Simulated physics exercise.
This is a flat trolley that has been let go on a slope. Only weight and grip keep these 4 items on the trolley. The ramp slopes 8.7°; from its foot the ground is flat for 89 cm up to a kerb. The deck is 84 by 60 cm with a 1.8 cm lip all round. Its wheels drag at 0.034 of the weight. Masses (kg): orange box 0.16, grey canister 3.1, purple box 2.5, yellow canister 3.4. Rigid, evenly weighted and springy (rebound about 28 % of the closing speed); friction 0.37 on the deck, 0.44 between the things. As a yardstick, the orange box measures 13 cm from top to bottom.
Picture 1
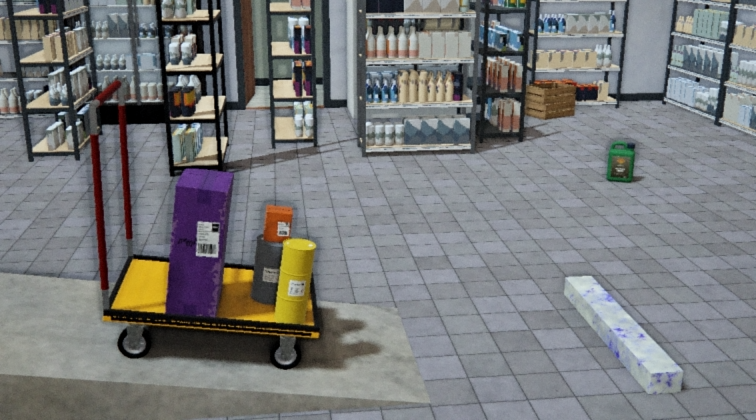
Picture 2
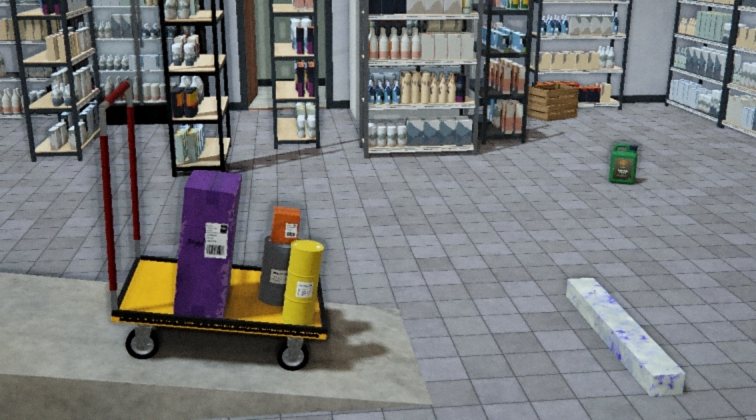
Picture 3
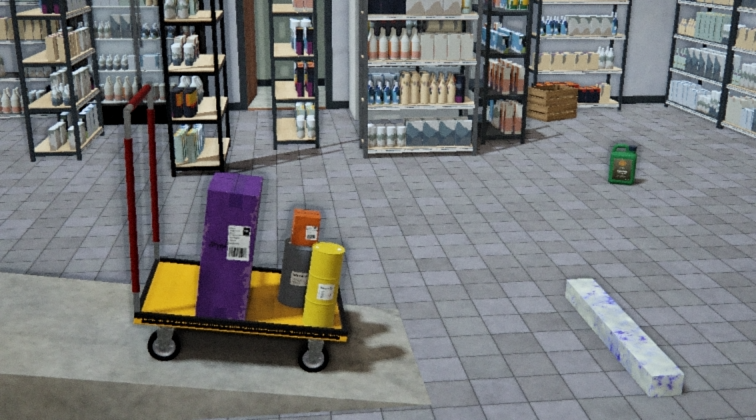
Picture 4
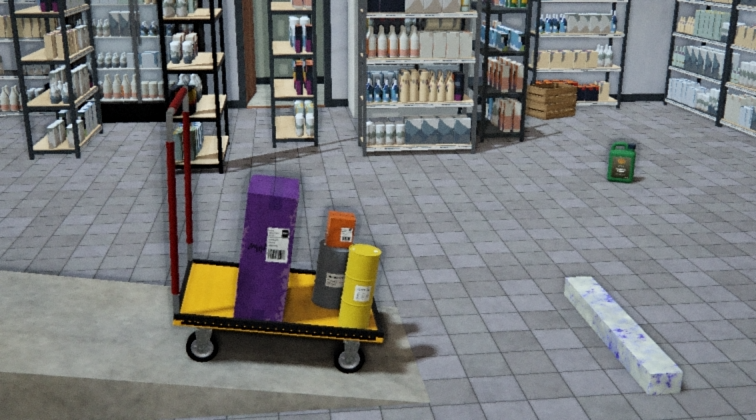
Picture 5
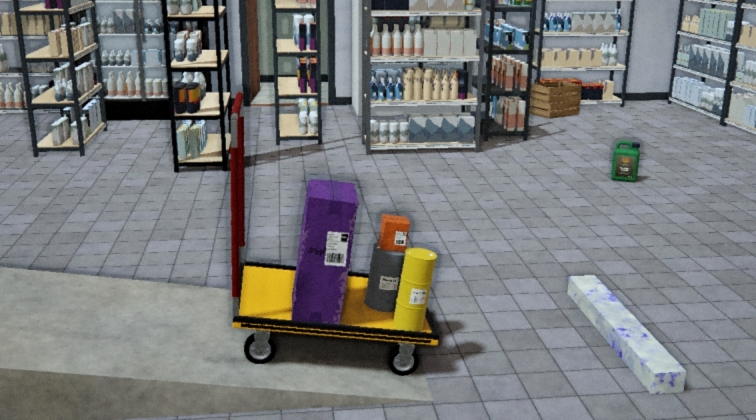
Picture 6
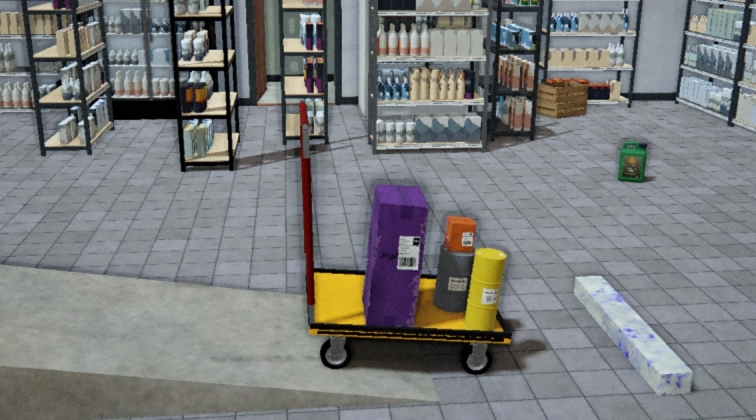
In a store aisle, a yellow flat trolley carrying purple, orange, grey and yellow containers rolls rightward across the floor, gathering speed.
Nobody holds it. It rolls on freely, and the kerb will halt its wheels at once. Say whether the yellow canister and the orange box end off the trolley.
The yellow canister comes off the trolley and the orange box comes off the trolley.
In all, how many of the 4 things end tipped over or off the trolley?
In all, 2.
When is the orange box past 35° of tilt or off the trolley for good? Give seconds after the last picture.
Near 0.7 s.
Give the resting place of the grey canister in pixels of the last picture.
At about (606, 273).
Then, 0.60 s after the last picture, trolley at the kerb; yellow canister tipped 21° from how it sat near (644, 281); orange box slid 12 cm near (617, 231); grey canister slid 11 cm.
Then, 0.80 s after the last picture, trolley at the kerb; orange box and yellow canister now off the trolley; grey canister tipped 9° from how it sat; purple box slid 19 cm.
Then, 1.00 s after the last picture, trolley at the kerb; purple box slid 19 cm; grey canister slid 8 cm.
By the end, off the trolley, orange box and yellow canister; not toppled but over 10 cm from the start, purple box; grey canister in place, give or take 10 cm. Seen from the same camera at the end, yellow canister near (678, 324).
